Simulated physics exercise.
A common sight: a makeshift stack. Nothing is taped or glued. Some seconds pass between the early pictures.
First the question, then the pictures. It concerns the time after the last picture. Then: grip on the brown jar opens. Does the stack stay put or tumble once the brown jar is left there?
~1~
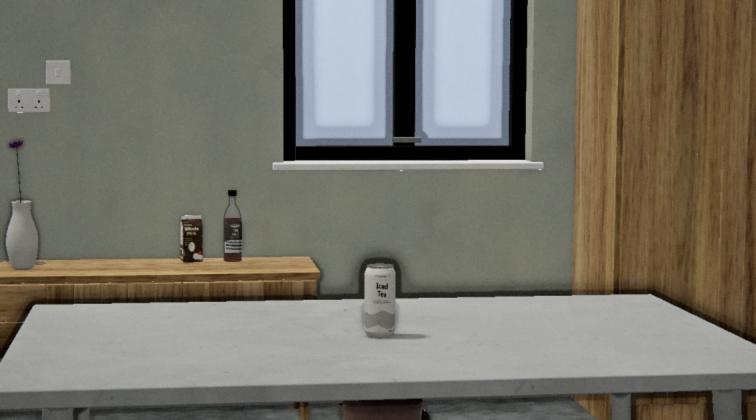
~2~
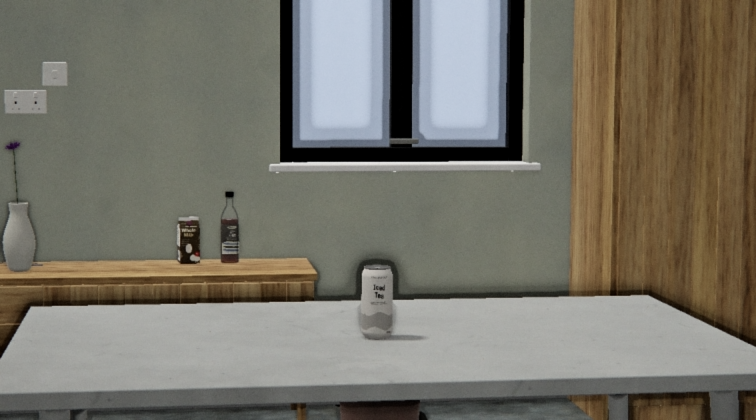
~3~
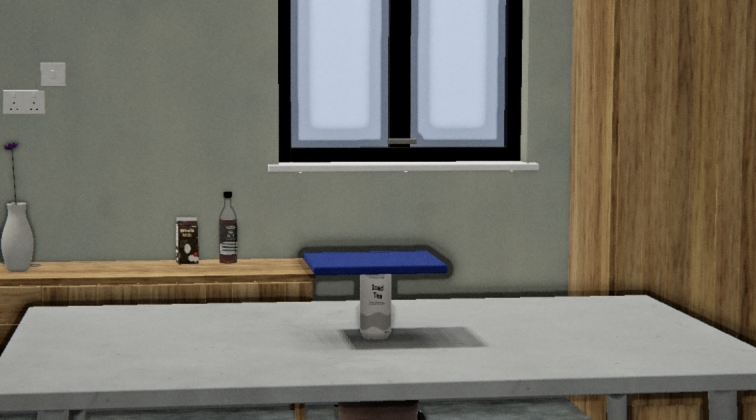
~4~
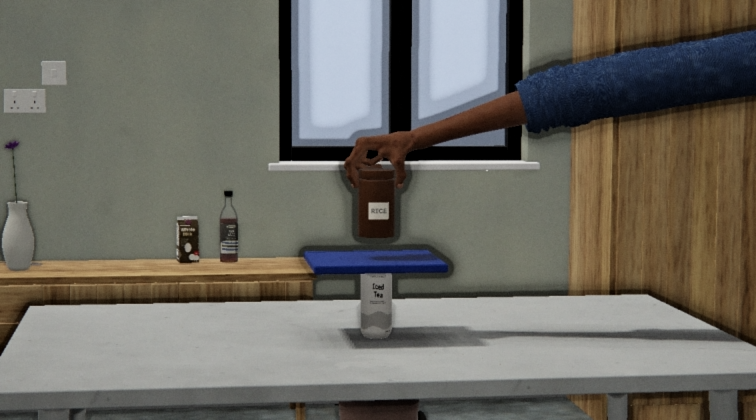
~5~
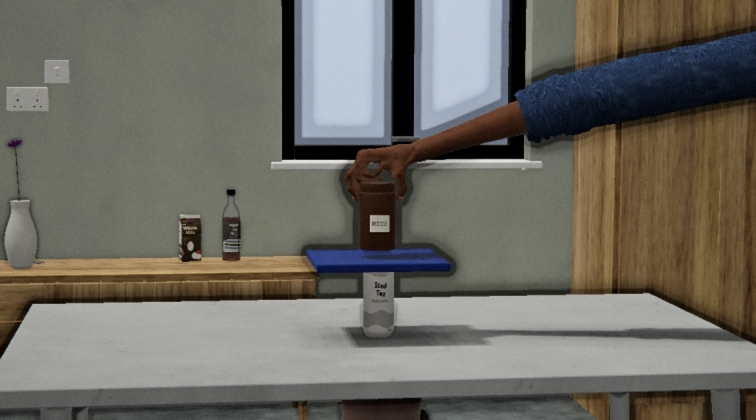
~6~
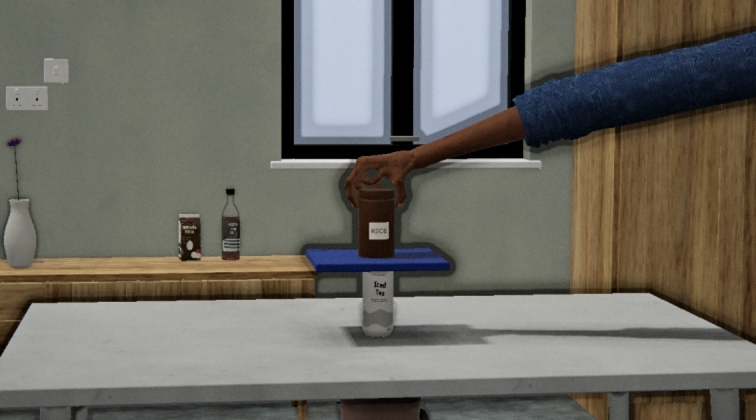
It stays put.
Then, 0.30 s later than the last frame, all is still.
Then, 0.70 s later than the last frame, brown jar resting near (377, 223).
When it is over, all 3 as before. End places, in pixels of the last picture, brown jar near (377, 223). The stack keeps its balance.
